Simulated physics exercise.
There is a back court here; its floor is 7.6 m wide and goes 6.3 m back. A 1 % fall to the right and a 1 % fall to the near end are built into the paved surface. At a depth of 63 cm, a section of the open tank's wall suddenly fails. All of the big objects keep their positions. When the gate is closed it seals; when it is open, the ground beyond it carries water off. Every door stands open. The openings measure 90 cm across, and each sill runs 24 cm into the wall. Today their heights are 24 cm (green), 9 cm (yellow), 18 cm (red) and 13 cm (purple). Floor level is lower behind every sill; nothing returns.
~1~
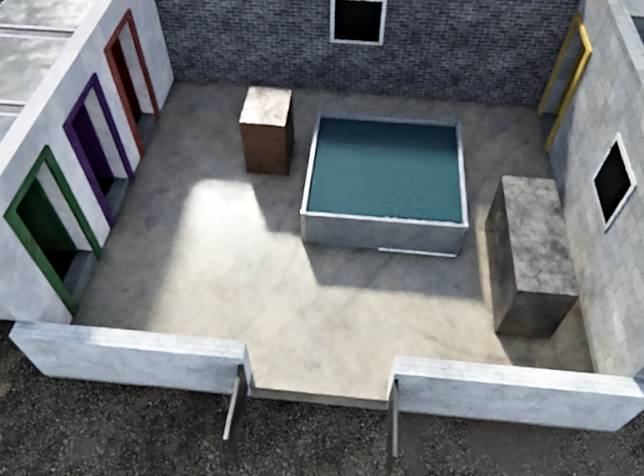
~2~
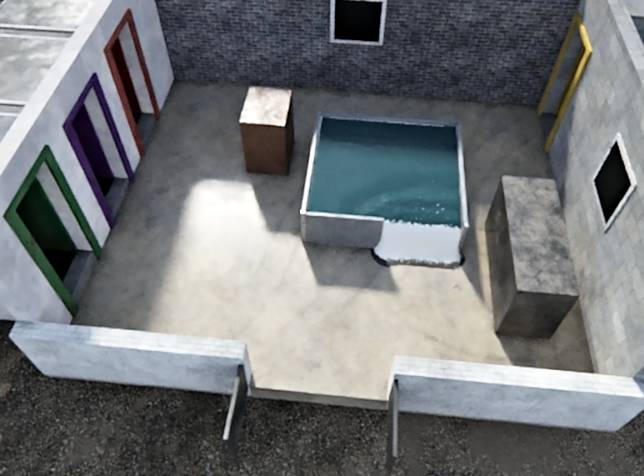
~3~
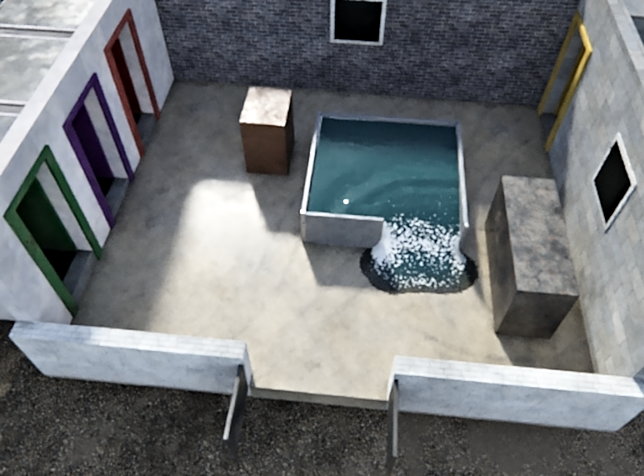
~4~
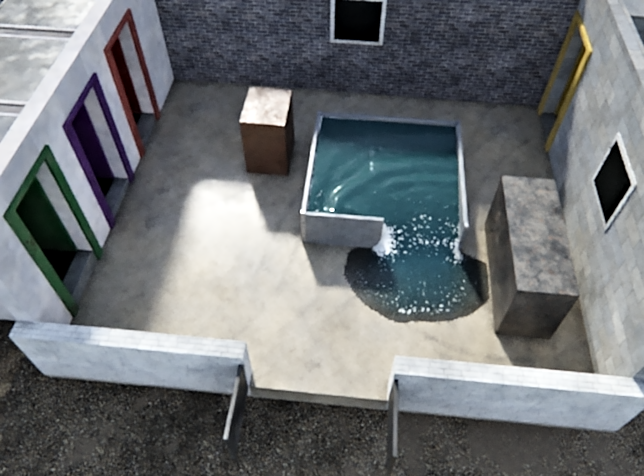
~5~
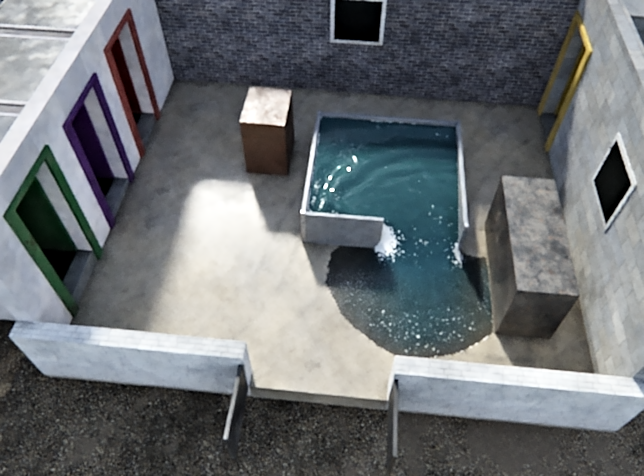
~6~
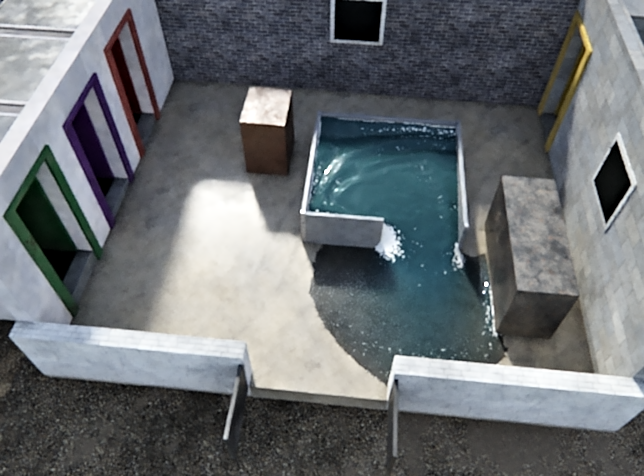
Open tank of water in a walled court giving way at its front wall, water pouring out and spreading across the floor.
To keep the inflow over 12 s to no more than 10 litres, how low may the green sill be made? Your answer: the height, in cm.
No lower than about 6 cm.
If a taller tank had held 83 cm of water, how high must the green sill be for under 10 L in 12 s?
9.5 cm.
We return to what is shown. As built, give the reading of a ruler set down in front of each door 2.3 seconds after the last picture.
Door by door, in centimetres - green 0, yellow 0, red 0, purple 0.
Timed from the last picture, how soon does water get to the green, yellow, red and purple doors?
So green sees it at 3.8 s, yellow at 3.0 s, red at 8.0 s and purple at 5.5 s.
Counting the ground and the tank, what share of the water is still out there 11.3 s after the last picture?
Roughly 68 percent of the water remains.
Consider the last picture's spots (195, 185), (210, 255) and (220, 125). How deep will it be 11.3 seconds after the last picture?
Depths of roughly 3 cm, 3 cm and 3 cm, in that order.
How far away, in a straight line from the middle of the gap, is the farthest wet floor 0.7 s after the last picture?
3.2 m.
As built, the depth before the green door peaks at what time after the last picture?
The level tops out near 5.0 seconds.
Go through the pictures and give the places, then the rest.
In the first picture, still water, 63 cm deep, in the open tank at (386, 168); the green door at (64, 244) is dry.
In the second picture, water pours out at (419, 242) and has run 0.3 m, to (380, 259); about 5 cm deep outside, 63 cm at the back.
In the third picture, the gap is at (419, 242), the front 0.8 m out at (391, 288); the back of the open tank holds 63 cm.
In the fourth picture, water pours out at (419, 243) and has run 1.3 m, to (394, 316); about 8 cm deep outside, 63 cm at the back.
In the fifth picture, the gap is at (419, 242), the front 1.9 m out at (405, 353); the back of the open tank holds 63 cm.
In the sixth picture, the front is at a hidden place, 2.4 m from the gap at (419, 242); 4.8 m2 of floor is wet, 59 cm left at the back; the green door at (64, 244), 5.3 m from the gap, is still 3.7 m from the nearest water.
Then, 0.7 s after the last picture water covers 15 % of the floor, deepest (44 cm) near (478, 380); it has not reached the green door.
Then, 2.3 s after the last picture water covers 25 % of the floor, deepest (44 cm) near (586, 403); it has not reached the green door.
Then, 11.3 s after the last picture water covers 100 % of the floor, deepest (14 cm) near (600, 405); 4 cm at the green door, 0 litres in over its 24 cm sill.
At the green door as built, the water peaked near 8 cm, 4.9 s after the last picture.
With a sill of 4.5 cm, 25 litres would have come in within the 12 s; with 6.5 cm, 5 litres. So under 10 litres takes about 6 cm.
